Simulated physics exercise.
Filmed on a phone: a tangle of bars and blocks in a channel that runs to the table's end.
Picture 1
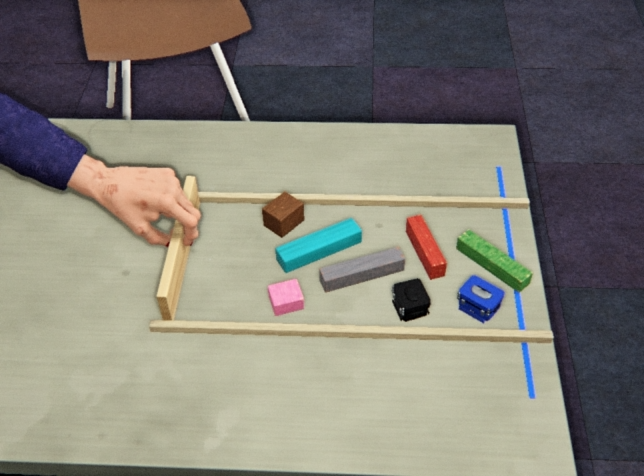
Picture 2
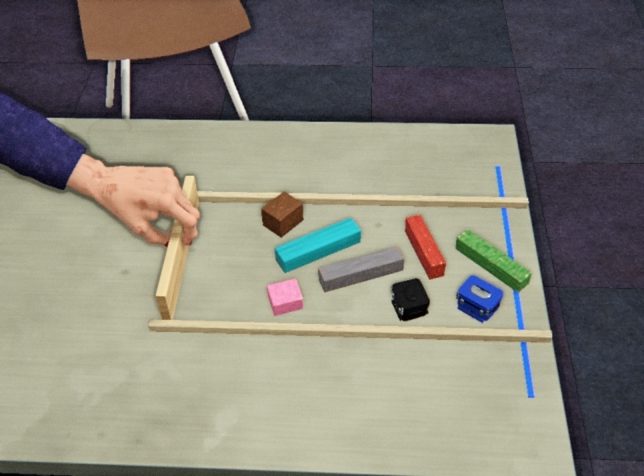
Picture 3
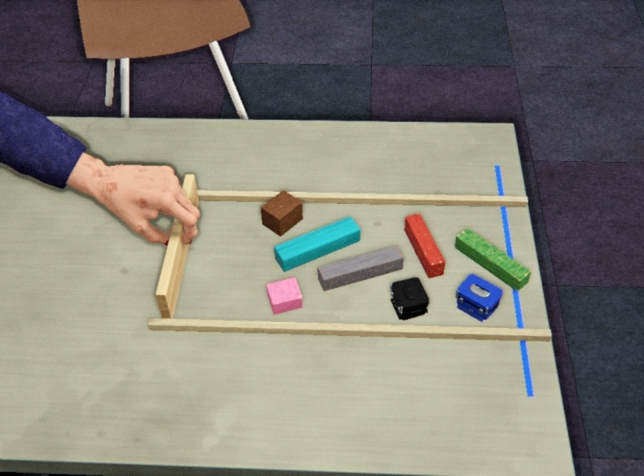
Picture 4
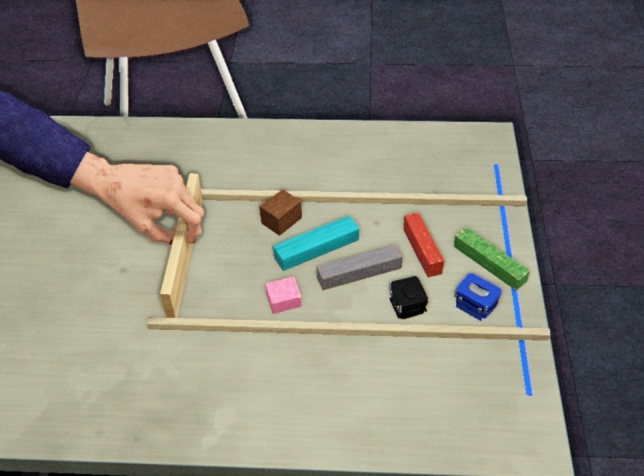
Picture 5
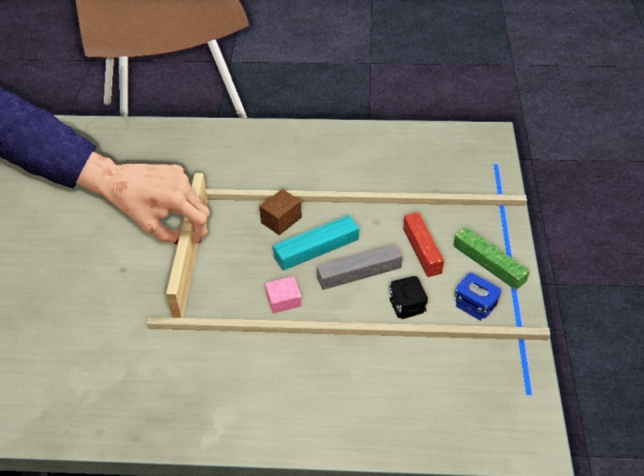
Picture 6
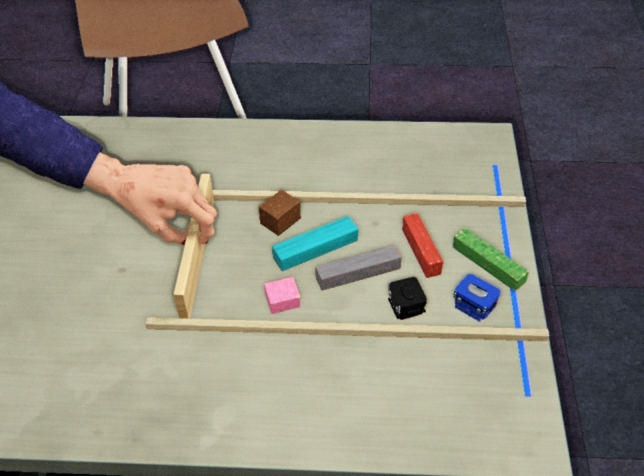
We see bars and blocks of various colours lying between two wooden rails on a table, near a blue line. A hand at the left holds a wooden board still, then slides it slightly right, while the pieces stay in place.
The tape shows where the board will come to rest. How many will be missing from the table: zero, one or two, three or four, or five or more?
Here the number that fall off is five or more.
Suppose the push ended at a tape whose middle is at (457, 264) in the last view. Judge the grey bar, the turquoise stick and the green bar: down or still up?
The grey bar remains up; the turquoise stick does not fall; the green bar drops off.
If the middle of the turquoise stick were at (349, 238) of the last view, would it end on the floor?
It is lost.
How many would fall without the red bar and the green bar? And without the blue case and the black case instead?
First 4, then 4.
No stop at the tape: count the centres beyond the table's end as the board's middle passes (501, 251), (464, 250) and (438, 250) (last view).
Past the end: 5, 3 and 1.
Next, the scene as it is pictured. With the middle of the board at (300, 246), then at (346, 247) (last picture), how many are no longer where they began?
By then 3, and 5.
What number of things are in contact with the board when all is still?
The number is 2.
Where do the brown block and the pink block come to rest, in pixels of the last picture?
First (518, 211), then (533, 309).
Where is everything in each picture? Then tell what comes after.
Green bar (493, 261); blue case (480, 300); red bar (426, 247); board (180, 246); tape (513, 267), in the first picture.
Blue case (479, 300); turquoise stick (318, 245), in the second picture.
Red bar (424, 245); brown block (282, 213), in the third picture.
Green bar (491, 258); grey bar (360, 267), in the fourth picture.
Blue case (477, 297); board (189, 243), in the fifth picture.
Green bar (490, 259); blue case (476, 298); red bar (422, 245); board (196, 244); tape (510, 266), in the sixth picture.
A little later, none off yet; green bar at rest near (490, 259); blue case at rest near (476, 298); red bar at rest near (422, 245).
Next, none off yet; green bar moving near (493, 257); blue case at rest near (476, 298); red bar shifted a little near (454, 241).
Later still, none off yet; green bar tilted well over near (552, 259); blue case shifted well along near (542, 299); red bar shifted about its own width near (532, 243).
When it is over, the number that fall off is five or more; down, turquoise stick, grey bar, black case, red bar, blue case and green bar.
